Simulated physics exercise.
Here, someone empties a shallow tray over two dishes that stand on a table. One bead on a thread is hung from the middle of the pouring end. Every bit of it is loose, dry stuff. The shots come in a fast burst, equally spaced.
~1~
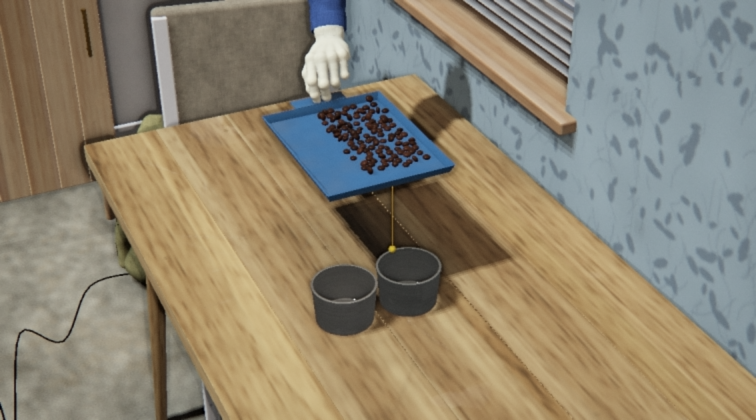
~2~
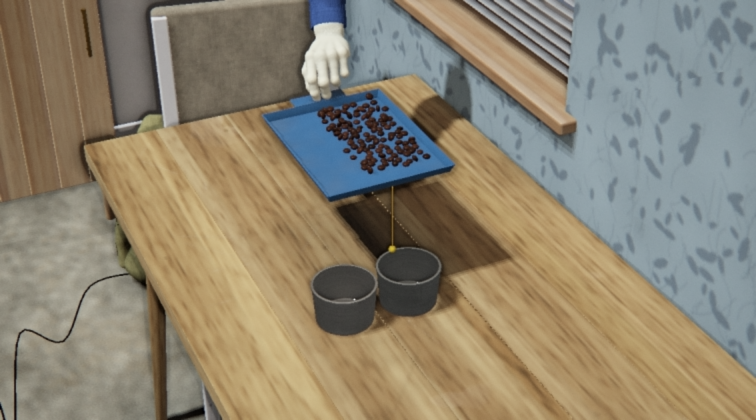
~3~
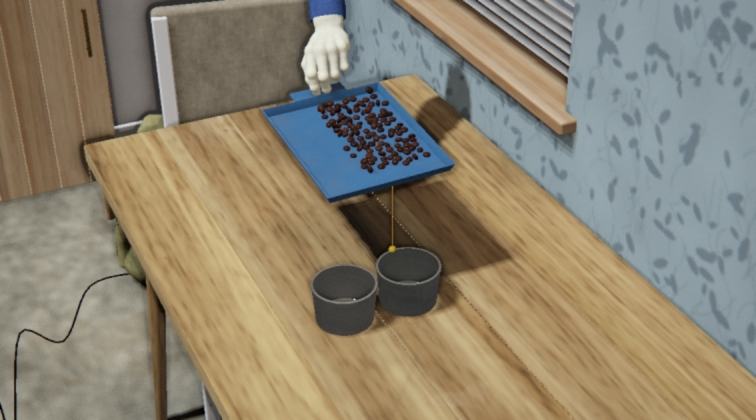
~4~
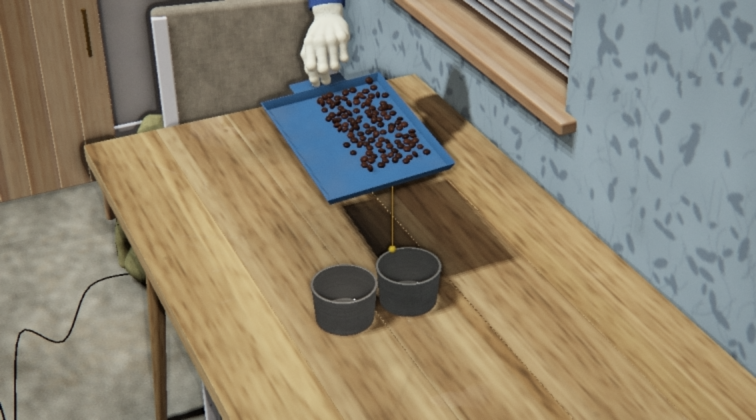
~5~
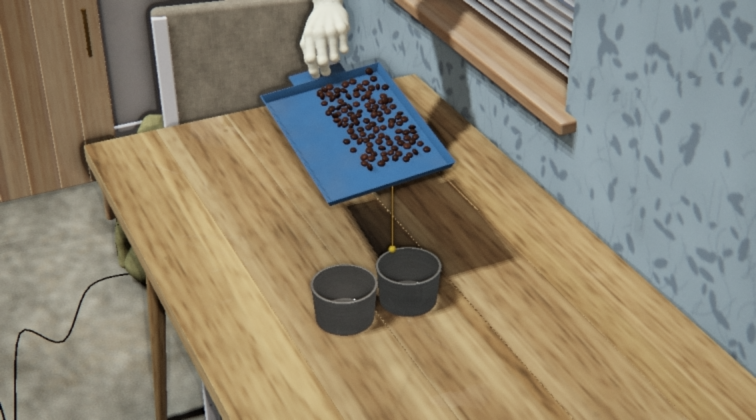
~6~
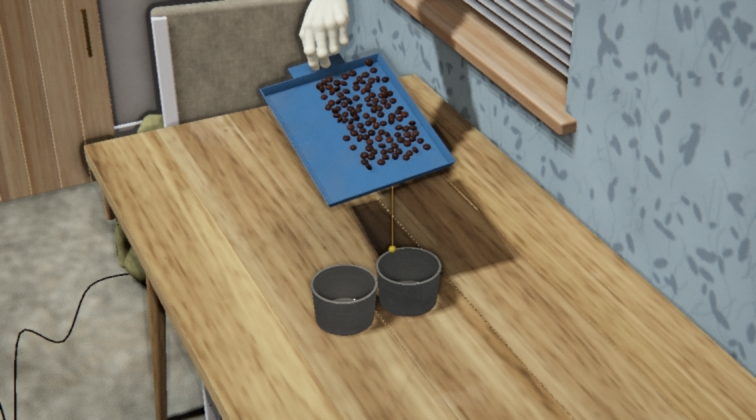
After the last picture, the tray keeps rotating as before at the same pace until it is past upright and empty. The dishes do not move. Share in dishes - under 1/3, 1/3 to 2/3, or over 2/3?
Highest range.
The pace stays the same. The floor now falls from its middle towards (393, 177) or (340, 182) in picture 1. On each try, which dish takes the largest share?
One after the other: The rightmost dish, the leftmost dish.
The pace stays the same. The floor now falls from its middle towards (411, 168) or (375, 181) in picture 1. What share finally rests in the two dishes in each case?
Lab note: Try one about 10 %, try two about 60 %.
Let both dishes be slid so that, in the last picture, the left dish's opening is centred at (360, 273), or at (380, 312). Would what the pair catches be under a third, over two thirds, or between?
One to two thirds; under a third.
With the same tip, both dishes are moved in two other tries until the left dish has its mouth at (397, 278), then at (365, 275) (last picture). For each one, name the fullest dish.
Case one: The leftmost one; case two: The leftmost one.
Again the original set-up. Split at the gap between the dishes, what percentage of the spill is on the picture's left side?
Estimate: Roughly 50 %.
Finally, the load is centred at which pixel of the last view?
It settles centred around (348, 313).
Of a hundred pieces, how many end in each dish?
Out of every hundred, close to 70 go left and close to 10 go right.
Shortly afterwards, tray tipped steeply; the bulk on the tray; only a few in the left dish; near a quarter in the air.
Next, tray tipped past a quarter turn; near two thirds in the left dish; a little in the right dish; a little outside both; a little in the air.
Some moments later, tray tipped past a quarter turn; near two thirds in the left dish; a little in the right dish; near a quarter outside both.
In the end, tray tipped past a quarter turn; near two thirds in the left dish; a little in the right dish; near a quarter outside both.
